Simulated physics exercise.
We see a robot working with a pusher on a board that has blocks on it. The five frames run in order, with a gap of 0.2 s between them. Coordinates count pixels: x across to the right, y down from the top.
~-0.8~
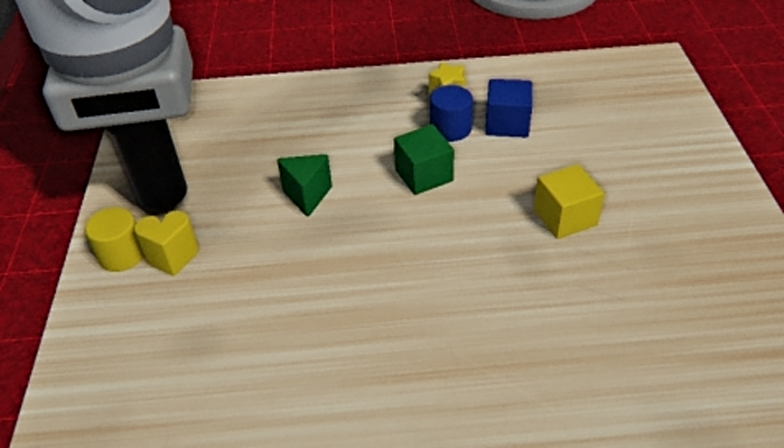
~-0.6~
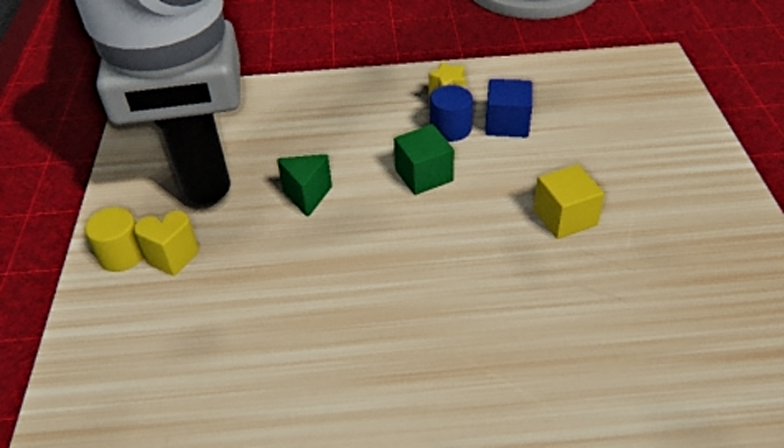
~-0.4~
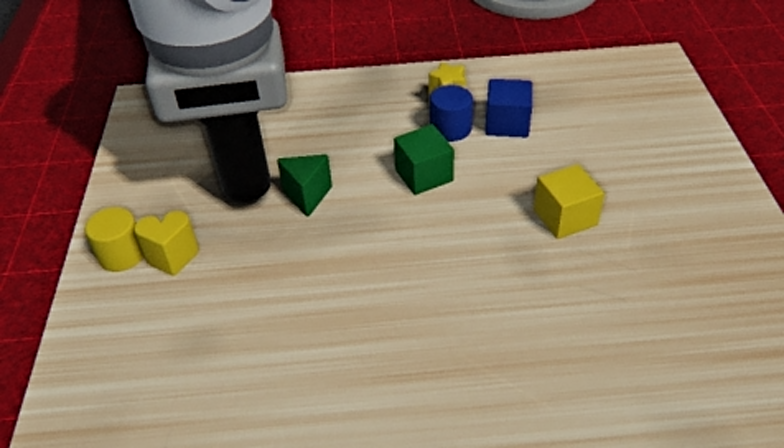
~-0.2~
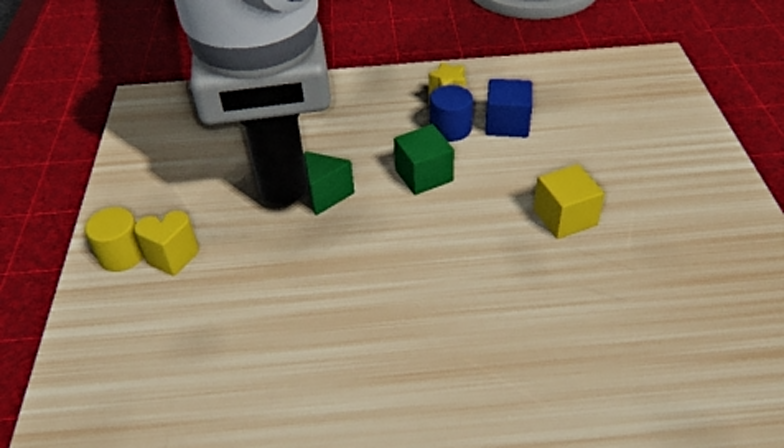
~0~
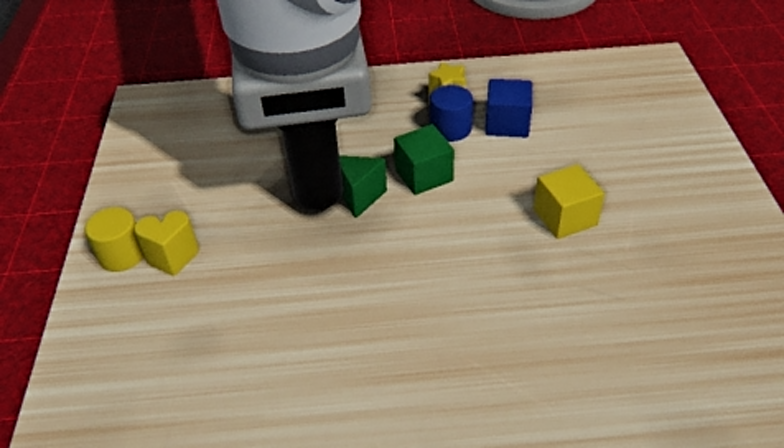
On a wooden board, a robot's black pusher moves right and pushes a green triangular block.
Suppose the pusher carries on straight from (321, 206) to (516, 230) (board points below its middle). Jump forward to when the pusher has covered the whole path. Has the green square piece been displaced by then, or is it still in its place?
It will be nudged away from its spot.
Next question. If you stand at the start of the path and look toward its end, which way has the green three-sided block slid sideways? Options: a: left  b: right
My answer is option a.
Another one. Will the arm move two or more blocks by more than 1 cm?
Yes
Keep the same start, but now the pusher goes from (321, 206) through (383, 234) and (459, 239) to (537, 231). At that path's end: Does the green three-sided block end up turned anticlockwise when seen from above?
Going by the path, yes.
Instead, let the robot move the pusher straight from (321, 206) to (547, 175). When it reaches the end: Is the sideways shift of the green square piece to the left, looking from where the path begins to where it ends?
Yes
What follows on the original path. One third of the way, pusher (386, 203); green three-sided block (422, 168), turned 15° anticlockwise; green square piece (441, 138), turned 40° anticlockwise.
Two thirds of the way, pusher (451, 211); green three-sided block (472, 165), turned 40° anticlockwise; green square piece (442, 138), turned 45° anticlockwise.
At the end, pusher (517, 218); green three-sided block (479, 163), turned 55° anticlockwise; green square piece (442, 138), turned 45° anticlockwise; yellow square piece still.
